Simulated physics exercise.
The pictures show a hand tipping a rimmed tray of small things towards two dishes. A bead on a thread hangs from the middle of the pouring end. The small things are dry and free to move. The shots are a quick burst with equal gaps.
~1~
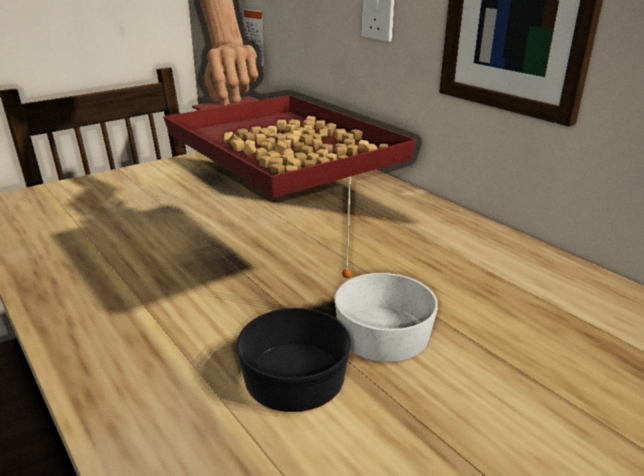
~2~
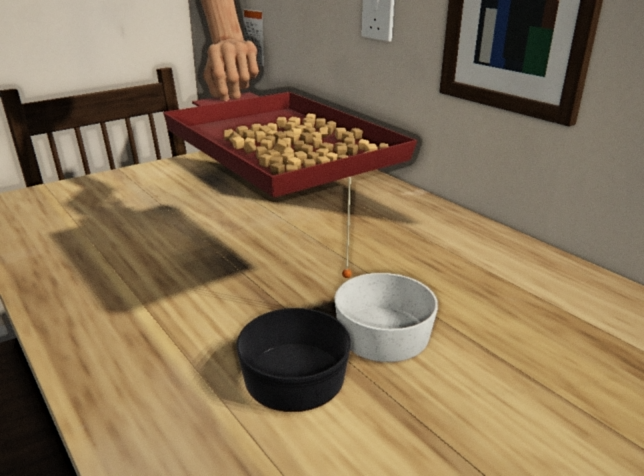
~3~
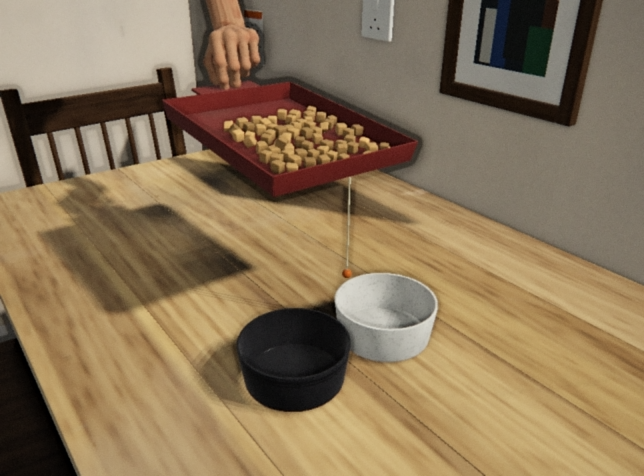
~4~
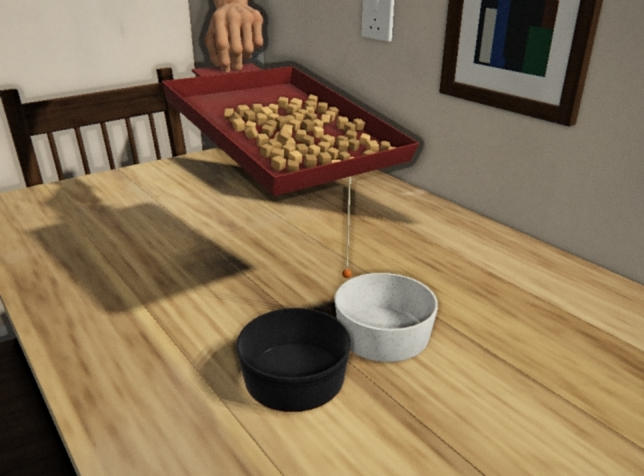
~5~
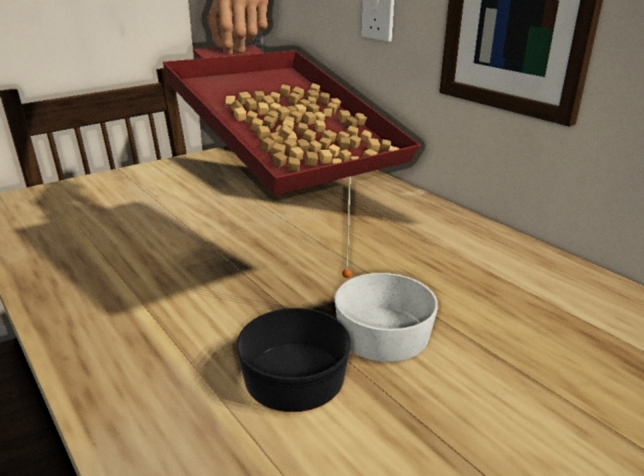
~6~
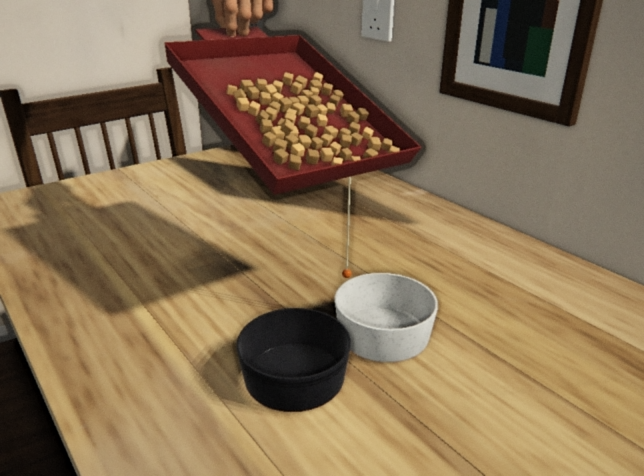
A hand grips the far end of a red rimmed tray above a light wooden table, seen from slightly above by a still camera in a grey-walled room. Small tan wooden cubes cover the tray, with a black dish and a speckled white one below, an orange bead on a thread, and a dark chair behind. The hand holds the tray nearly level, then steadily raises its far end.
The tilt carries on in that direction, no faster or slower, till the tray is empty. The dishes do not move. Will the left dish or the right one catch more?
The right dish gets more.
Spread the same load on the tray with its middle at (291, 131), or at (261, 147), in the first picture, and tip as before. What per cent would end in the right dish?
Near 50 % and 40 %.
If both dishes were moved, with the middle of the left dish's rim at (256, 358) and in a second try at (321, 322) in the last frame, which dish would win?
The first try: Right. The second: The right dish.
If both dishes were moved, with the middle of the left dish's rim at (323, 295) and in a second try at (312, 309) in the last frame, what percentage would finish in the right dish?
The first gives 10 %, the second 20 %.
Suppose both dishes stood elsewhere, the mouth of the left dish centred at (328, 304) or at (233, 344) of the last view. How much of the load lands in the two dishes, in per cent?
In turn 30 and 10 in a hundred.
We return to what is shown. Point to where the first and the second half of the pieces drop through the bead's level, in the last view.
Around (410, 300) and then (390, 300).
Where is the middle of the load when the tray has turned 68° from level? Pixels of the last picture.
Near (357, 138).
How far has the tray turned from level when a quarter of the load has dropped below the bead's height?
Near 120 degrees.
Shortly afterwards, tray tipped steeply; all but a few on the tray; only a few in the air.
Next, tray tipped past a quarter turn; all but a few on the tray; only a few in the right dish.
Some moments later, tray tipped past a quarter turn; a little in the left dish; near half in the right dish; near half outside both.
In the end, tray tipped past a quarter turn; a little in the left dish; near half in the right dish; near half outside both.
